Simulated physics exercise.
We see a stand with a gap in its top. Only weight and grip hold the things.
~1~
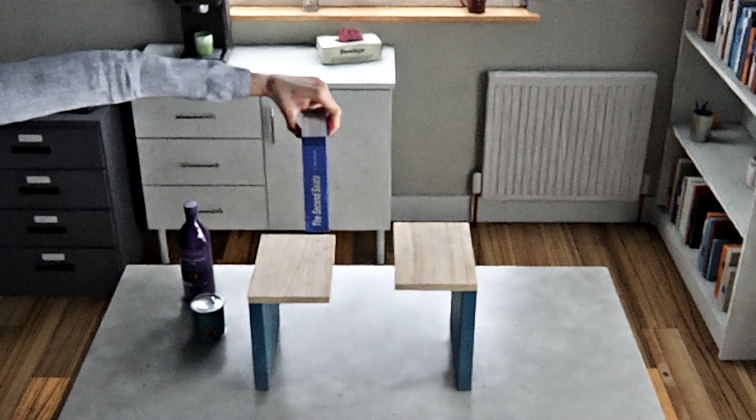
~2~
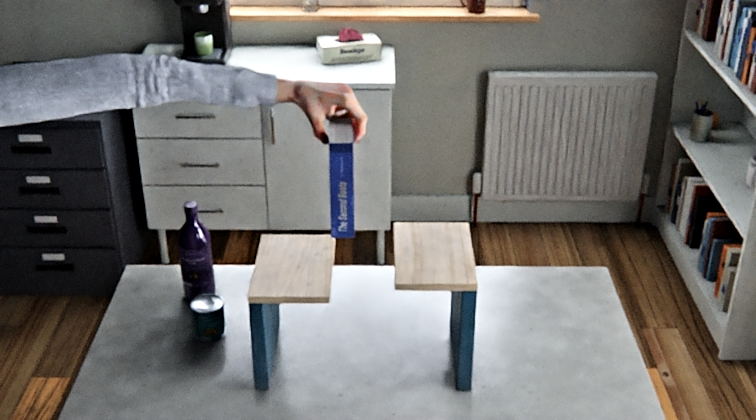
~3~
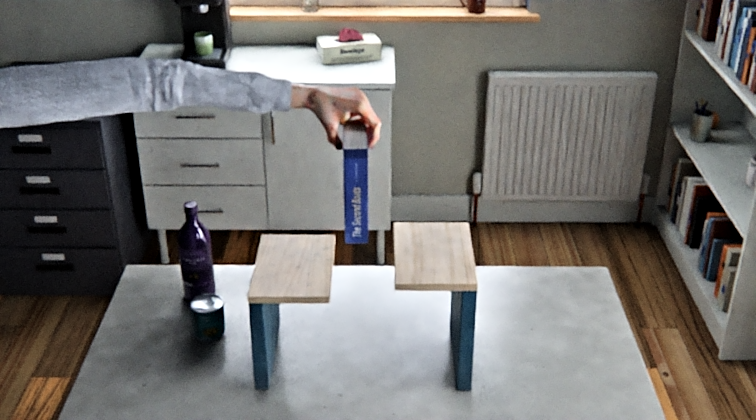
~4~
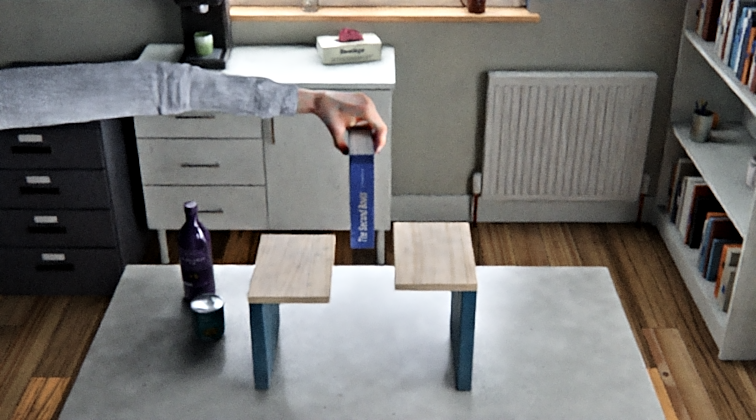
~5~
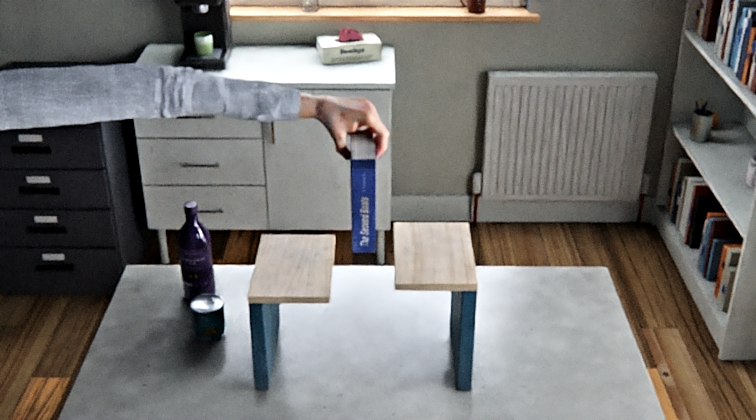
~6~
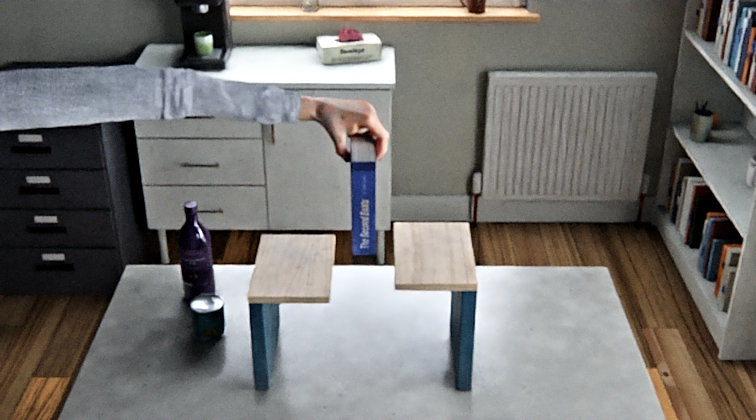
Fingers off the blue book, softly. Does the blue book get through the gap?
Outcome: The book reaches the table.
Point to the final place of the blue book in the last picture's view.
At about (364, 316).
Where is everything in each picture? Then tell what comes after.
The first frame shows on its way; blue book (316, 167); purple bottle (195, 251).
The second frame shows on its way; blue book (342, 173); purple bottle (195, 251).
The third frame shows on its way; blue book (355, 178); purple bottle (195, 251).
The fourth frame shows on its way; blue book (361, 183); purple bottle (195, 251).
The fifth frame shows poised above the slot; blue book (363, 187); purple bottle (195, 251).
The sixth frame shows poised above the slot; blue book (363, 190); purple bottle (195, 251).
Then, 0.30 s on from there, blue book shifted about its own width near (363, 274).
Then, 0.40 s on from there, blue book shifted well along near (364, 310).
In the end, moved from the start, blue book; the other 2 unmoved. At the end, from the last picture's camera, blue book near (364, 316). The book drops through.
